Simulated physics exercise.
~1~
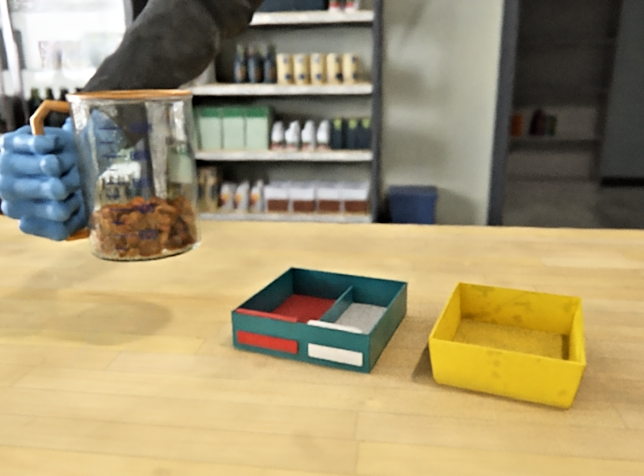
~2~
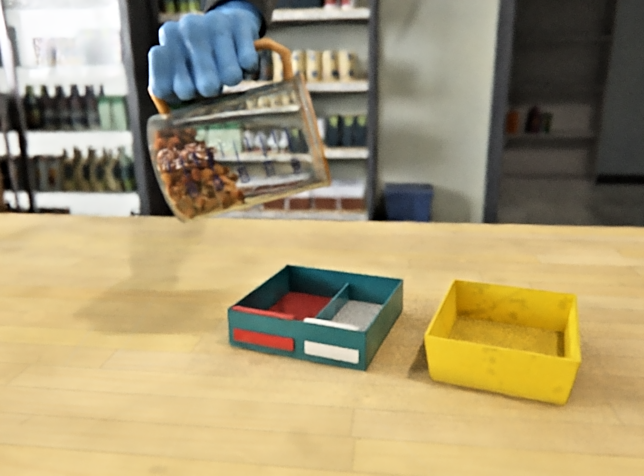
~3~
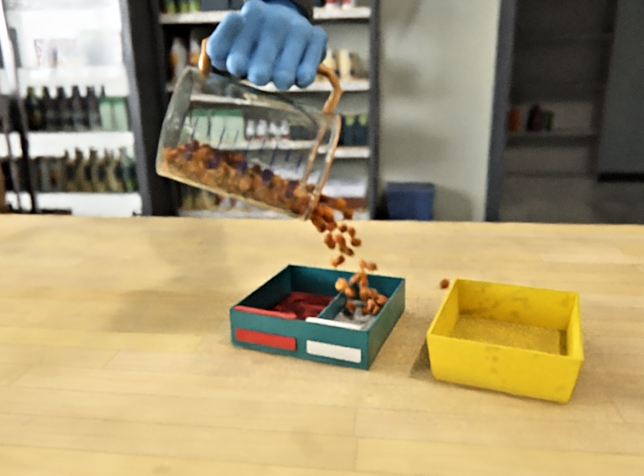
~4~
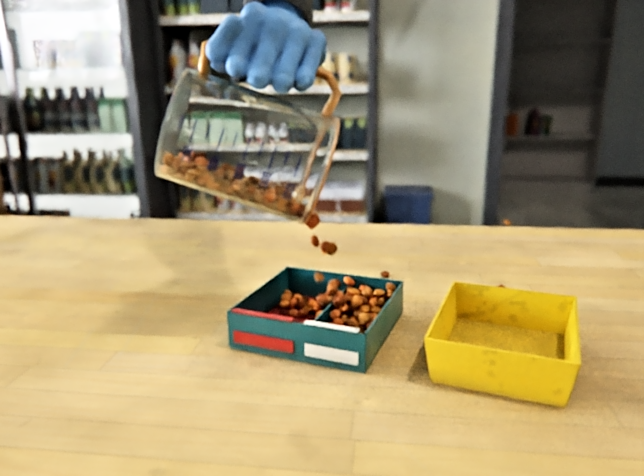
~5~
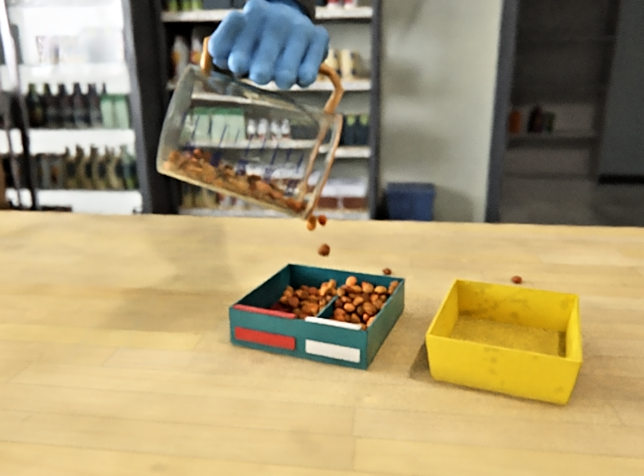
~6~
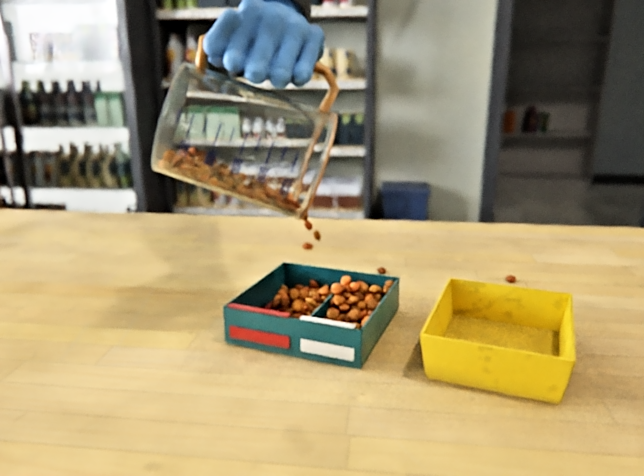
A blue-gloved hand holds a clear jug of brown kibble by its handle over a pale wooden table, seen from slightly above with store shelves behind. Below stands a teal tin divided into a red section and a white section, with a yellow tin to its right. The hand moves the jug right and tips it onto its side above the teal tin. Kibble spills from the rim, first into the white section, then into the red one too, while a stray piece or two lands behind the tins. The stream thins to a few falling pieces, leaving both sections heaped, the yellow tin empty and some kibble still in the tilted jug.
